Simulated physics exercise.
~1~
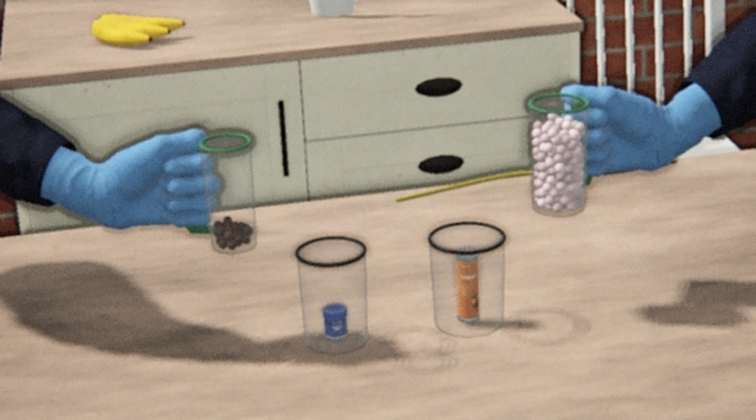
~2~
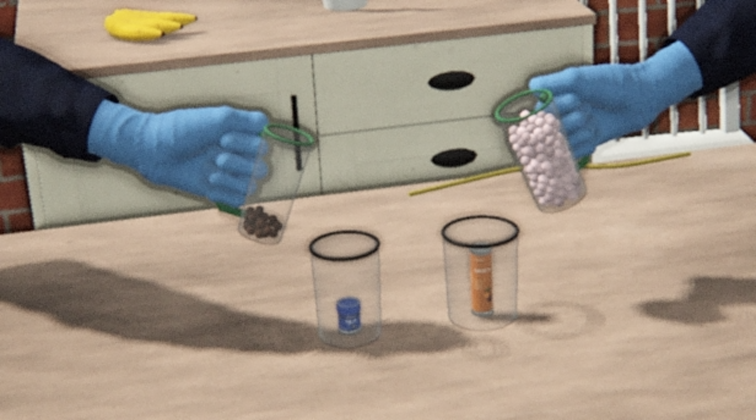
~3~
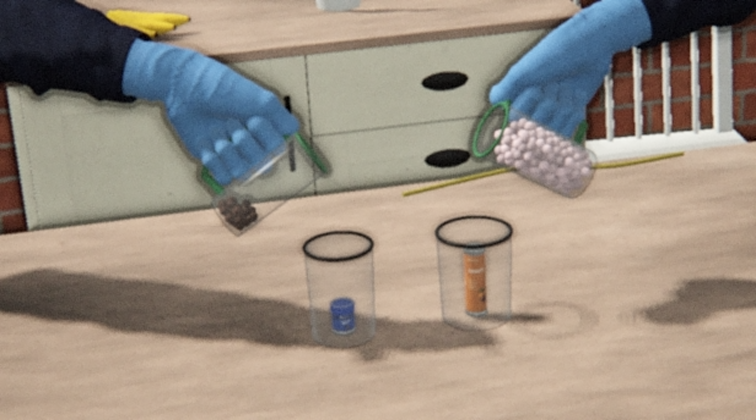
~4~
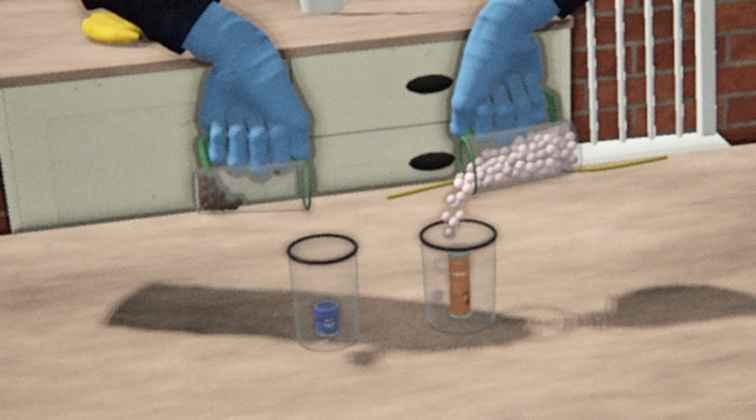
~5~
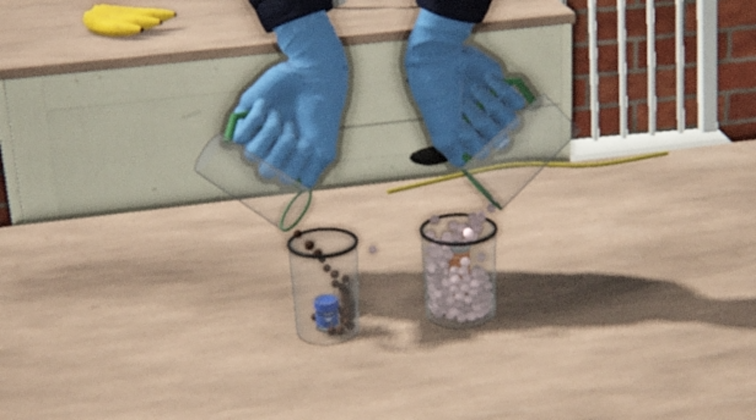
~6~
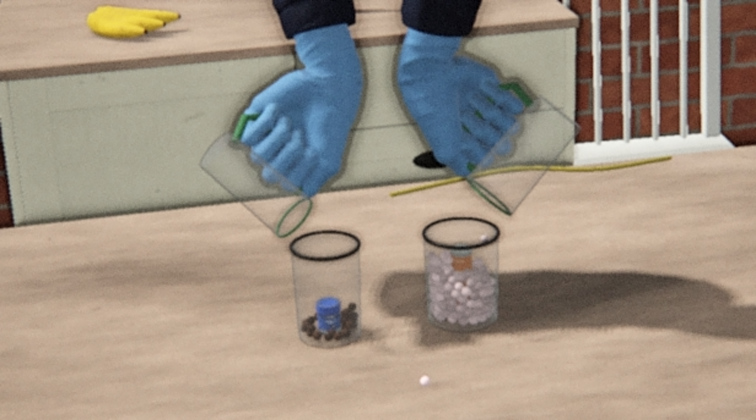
At first, two blue-gloved hands hold clear cups above a wooden counter, the left with a few dark brown pieces and the right full of pale pink balls, while two black-rimmed glasses below hold a small blue object and an upright orange cylinder. The hands tilt the cups inward until they lie on their sides. Pink balls begin spilling into the right glass first. As the cups turn upside down, the brown pieces drop into the left glass. Finally both cups are empty, the blue object and orange top still show, and a stray pale ball rests on the counter.
